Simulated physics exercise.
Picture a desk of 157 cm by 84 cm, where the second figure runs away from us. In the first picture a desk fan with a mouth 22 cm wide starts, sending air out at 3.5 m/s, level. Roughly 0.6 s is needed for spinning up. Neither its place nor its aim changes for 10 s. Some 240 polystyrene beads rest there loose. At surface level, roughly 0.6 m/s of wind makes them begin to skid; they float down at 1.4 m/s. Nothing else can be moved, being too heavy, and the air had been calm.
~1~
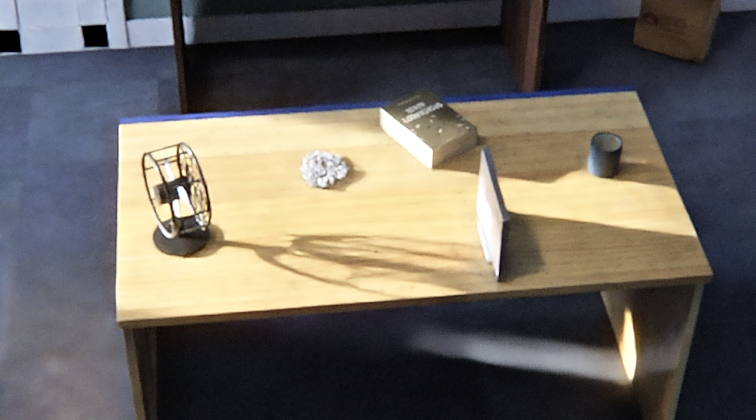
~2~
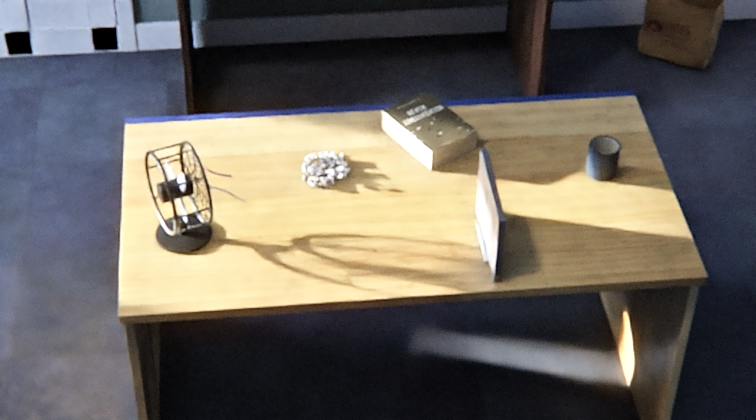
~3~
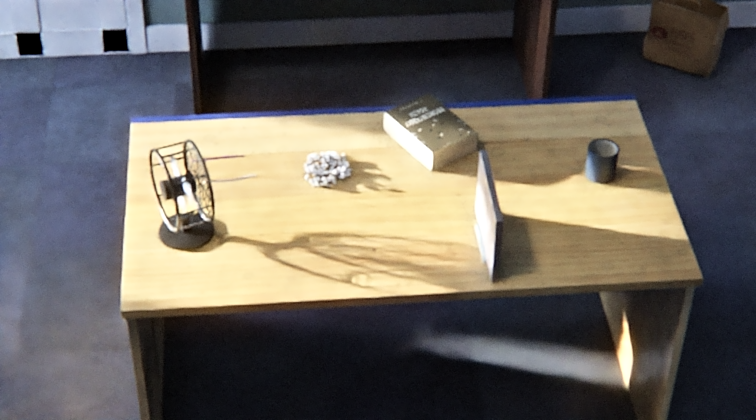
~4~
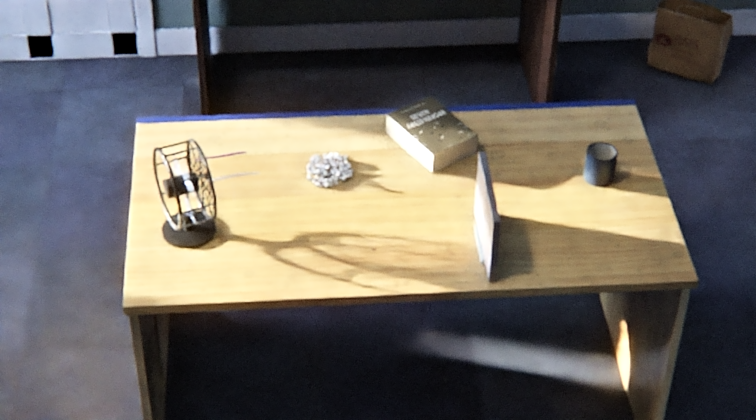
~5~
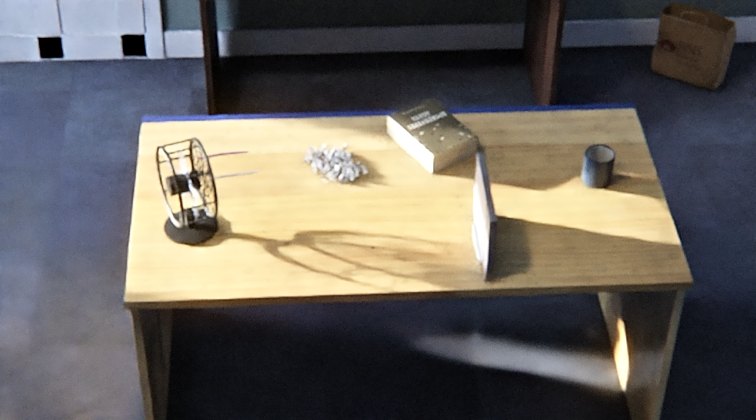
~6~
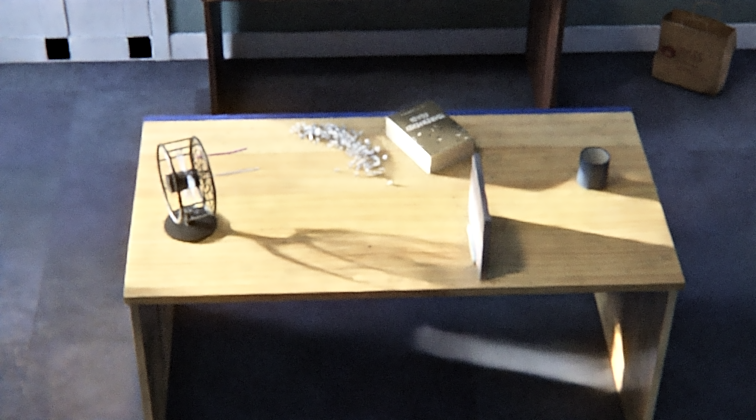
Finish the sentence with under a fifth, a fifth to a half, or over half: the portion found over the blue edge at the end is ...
The portion found there is over half.
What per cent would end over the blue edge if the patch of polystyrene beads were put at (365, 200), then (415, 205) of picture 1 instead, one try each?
First try 0 %, second try 0 %.
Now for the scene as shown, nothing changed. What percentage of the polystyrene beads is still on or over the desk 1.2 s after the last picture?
Close to 30 in a hundred are still there at that time.
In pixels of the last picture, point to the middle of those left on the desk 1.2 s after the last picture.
Near (313, 123).
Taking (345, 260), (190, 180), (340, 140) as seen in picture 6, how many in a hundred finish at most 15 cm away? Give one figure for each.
Taking the spots one by one, around 0 %, 0 % and 15 %.
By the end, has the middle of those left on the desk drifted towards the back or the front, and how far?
The middle ends nearer the back side, some 25 cm from where the patch began.
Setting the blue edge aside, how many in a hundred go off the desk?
Close to 2 % of them.
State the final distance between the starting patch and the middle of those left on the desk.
I'd say around 25 cm.
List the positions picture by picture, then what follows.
In the first frame, the middle of the polystyrene beads is near (323, 169), none has stirred yet and the mouth of the desk fan is at (176, 190).
In the second frame, the middle of the polystyrene beads is near (321, 170), none has stirred yet and the blue edge is centred on (384, 105).
In the third frame, the middle of the polystyrene beads is near (323, 170), none has stirred yet, the top of a book is at (431, 122) and the top of a laptop is at (491, 184).
In the fourth frame, the middle of the polystyrene beads is near (326, 172) and none has stirred yet.
In the fifth frame, the middle of the polystyrene beads is near (336, 163), the farthest in sight from the desk fan is at (345, 145) and about 75 % have left their places.
In the sixth frame, the middle of the polystyrene beads is near (340, 138), the farthest in sight from the desk fan is at (360, 134) and all have left their places.
Then, 1.2 s after the last picture, 8 % are on the move or not yet settled, 68 % are over the blue edge; the middle of those still in play is near (313, 123).
Then, 2.4 s after the last picture, 3 % are on the move or not yet settled, 68 % are over the blue edge; the middle of those still in play is near (313, 123).
Then, 4.7 s after the last picture, 3 % are on the move or not yet settled, 68 % are over the blue edge; the middle of those still in play is near (313, 123).
Then, 9.2 s after the last picture, at the end, 68 % are over the blue edge; the middle of those still in play is near (313, 123).
